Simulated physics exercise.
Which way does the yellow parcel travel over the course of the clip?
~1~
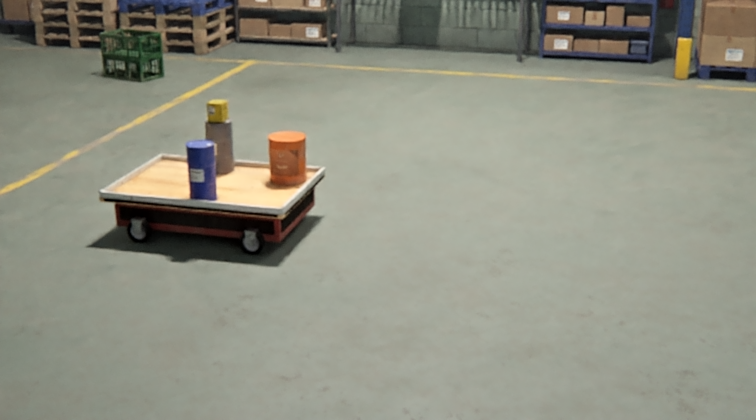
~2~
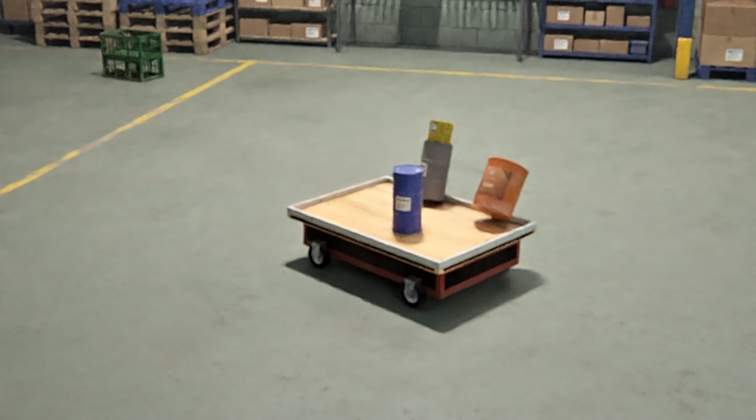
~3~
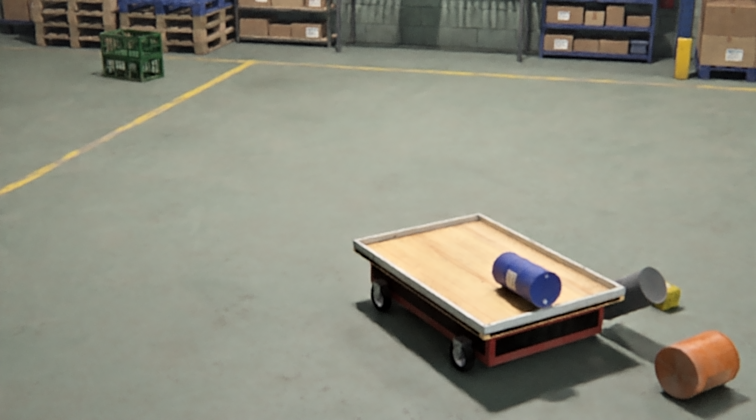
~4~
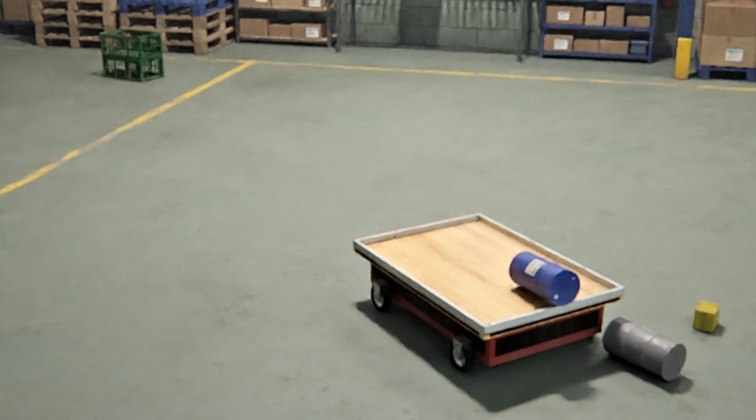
The yellow parcel moves to the right, first riding on the cart and then going off the deck onto the floor.
